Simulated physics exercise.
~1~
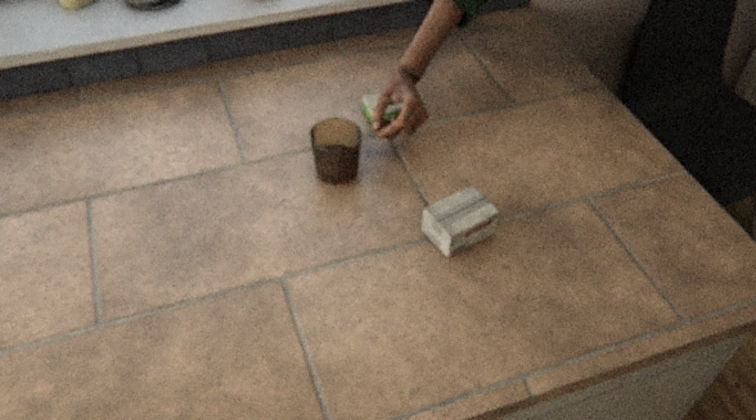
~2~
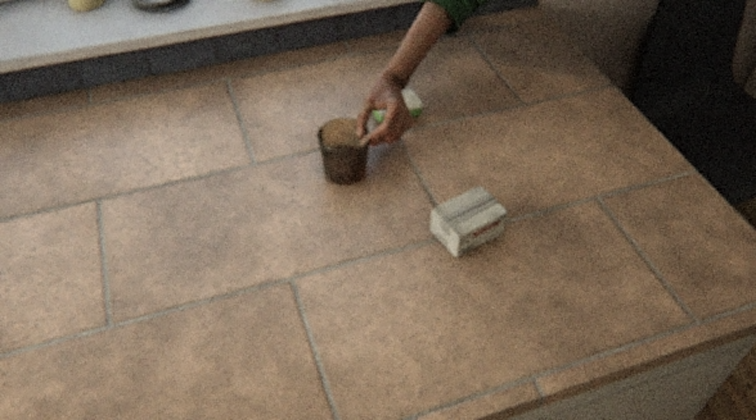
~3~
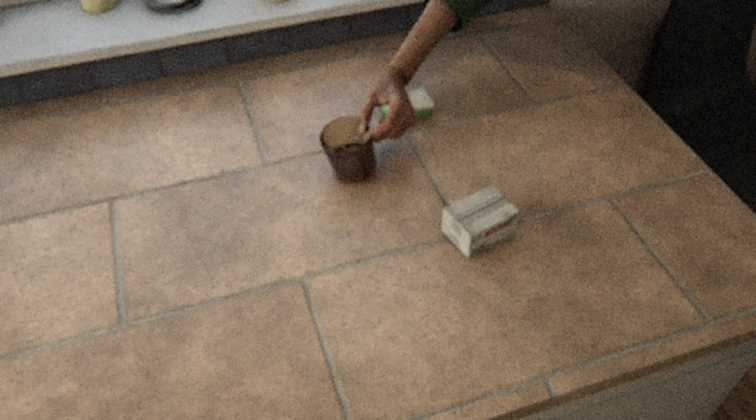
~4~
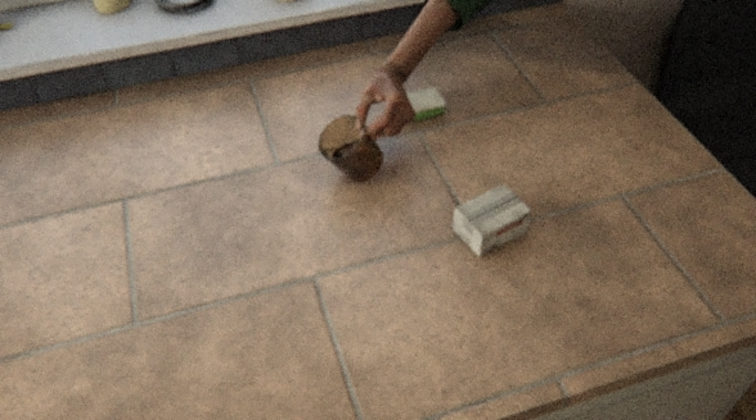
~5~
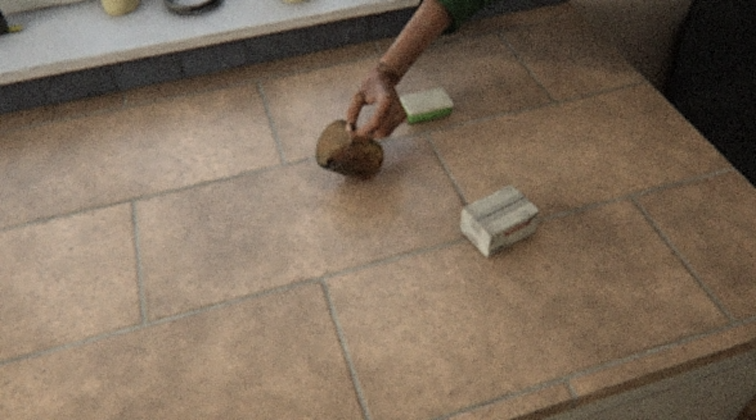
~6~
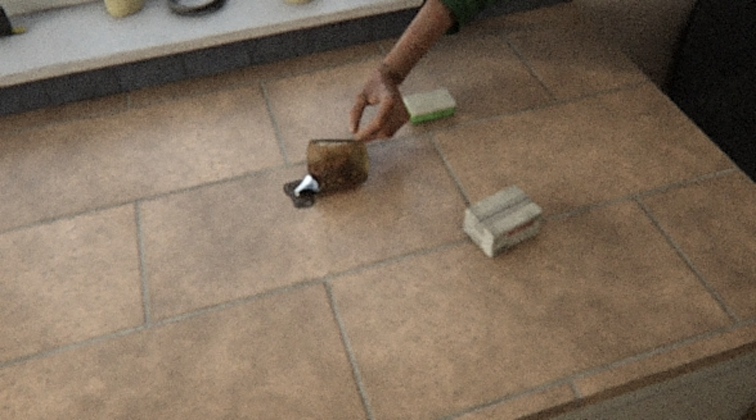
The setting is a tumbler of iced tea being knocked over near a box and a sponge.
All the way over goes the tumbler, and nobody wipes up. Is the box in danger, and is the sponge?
As for the box, it avoids the spill; as for the sponge, it avoids the spill.
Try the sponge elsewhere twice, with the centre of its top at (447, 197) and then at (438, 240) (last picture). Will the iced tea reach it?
In the first spot it stays clear, in the second spot it stays clear.
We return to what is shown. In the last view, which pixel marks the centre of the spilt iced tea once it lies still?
The centre comes to rest around (183, 227).
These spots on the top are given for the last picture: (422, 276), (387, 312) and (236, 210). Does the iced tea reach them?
First one left alone; second one left alone; third one got to.
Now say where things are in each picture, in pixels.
In the first picture, it stands upright; tumbler (336, 151) about a quarter full; box (462, 209); sponge (389, 100).
In the second picture, it is being nudged; tumbler about a quarter full, surface at (345, 159).
In the third picture, it is being nudged; tumbler (350, 151) about a quarter full; sponge (408, 100).
In the fourth picture, it is being nudged; tumbler (352, 150) tipped 30°; box (493, 208).
In the fifth picture, it is being nudged; tumbler (350, 153) tipped 45°.
In the sixth picture, it is falling; tumbler (337, 163) tipped 80°; a puddle starts at (300, 193); box (504, 209); sponge (430, 100).
Next, the puddle covers about as much as a plate; the box is clear of it; the sponge is clear of it.
After that, the puddle covers about as much as a tray; the box is clear of it; the sponge is clear of it.
Finally, the puddle covers about as much as a tray; the box is clear of it; the sponge is clear of it.
